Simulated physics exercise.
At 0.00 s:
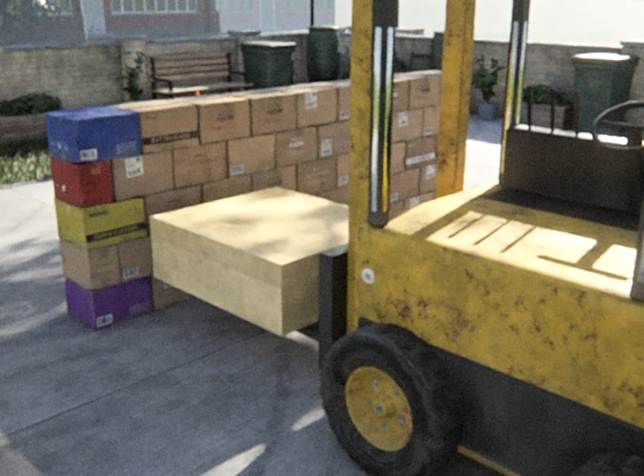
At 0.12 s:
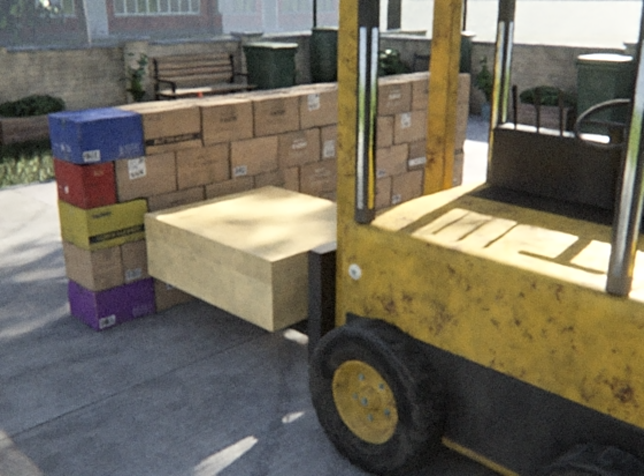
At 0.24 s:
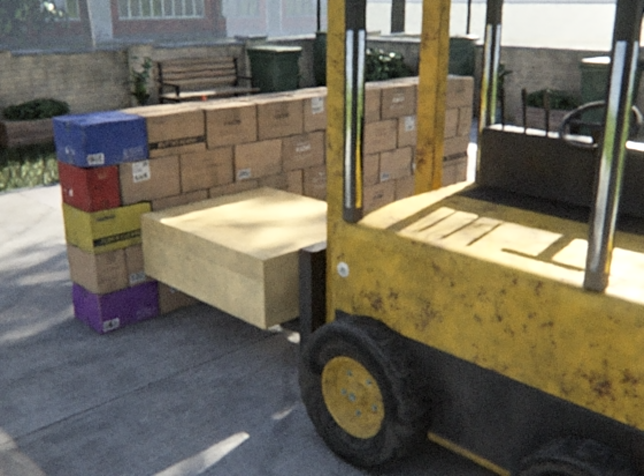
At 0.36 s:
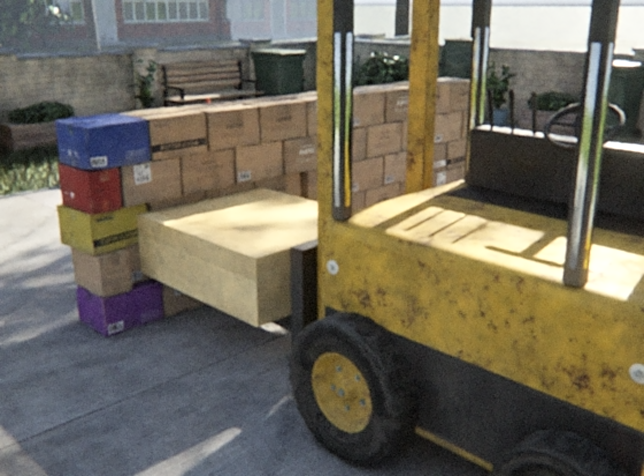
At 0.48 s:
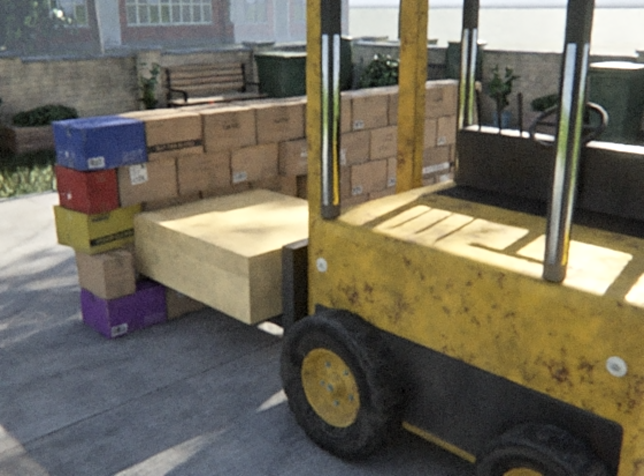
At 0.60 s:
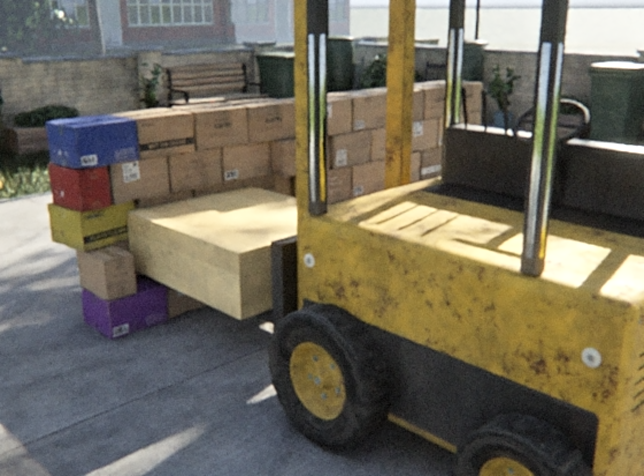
A rusty yellow forklift, seen from its side at slightly raised height on a sunlit paved yard, carries a pale wooden block before a bench and green bins. Brown cartons form a wall behind, its left end stacked blue, red, yellow, brown and purple. As the camera pans slightly, the forklift advances left, and the load pushes the yellow carton outward, then nearby ones including the red.
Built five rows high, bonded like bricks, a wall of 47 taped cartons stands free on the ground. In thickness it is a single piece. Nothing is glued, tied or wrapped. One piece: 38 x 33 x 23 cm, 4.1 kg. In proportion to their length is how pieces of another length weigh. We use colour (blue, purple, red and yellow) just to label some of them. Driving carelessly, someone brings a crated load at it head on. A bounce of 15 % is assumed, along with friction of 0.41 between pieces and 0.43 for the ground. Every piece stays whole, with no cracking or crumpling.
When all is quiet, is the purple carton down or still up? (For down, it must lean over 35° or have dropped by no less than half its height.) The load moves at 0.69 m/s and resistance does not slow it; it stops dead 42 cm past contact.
It will keep its height.
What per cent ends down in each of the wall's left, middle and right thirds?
Left third 80 percent, middle third 30 percent, right third 0 percent.
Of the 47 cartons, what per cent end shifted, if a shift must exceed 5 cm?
That makes 40 percent.
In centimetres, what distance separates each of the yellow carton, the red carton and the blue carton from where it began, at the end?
The yellow one ends 100 cm from where it began, the red one 170 cm, and the blue one 210 cm.
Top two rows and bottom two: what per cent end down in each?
Top 50 per cent versus bottom 20 per cent.
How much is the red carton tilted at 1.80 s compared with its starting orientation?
Tilt: Approx. 180°.
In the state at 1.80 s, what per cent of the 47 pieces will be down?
At that instant, 35 percent.
After 0.82 s, none of the 47 cartons down, 18 disturbed; purple carton unmoved; red carton leaning 11°.
After 1.16 s, 14 of the 47 cartons down; purple carton unmoved; blue carton leaning 52°, 43 cm lower.
After 1.80 s, 17 of the 47 cartons down; purple carton unmoved; red carton upside down.
At rest (3.2 s), 17 of the 47 cartons down; purple carton unmoved; red carton upside down; blue carton on its side. As the last picture would show them, middles, purple carton near (125, 304).
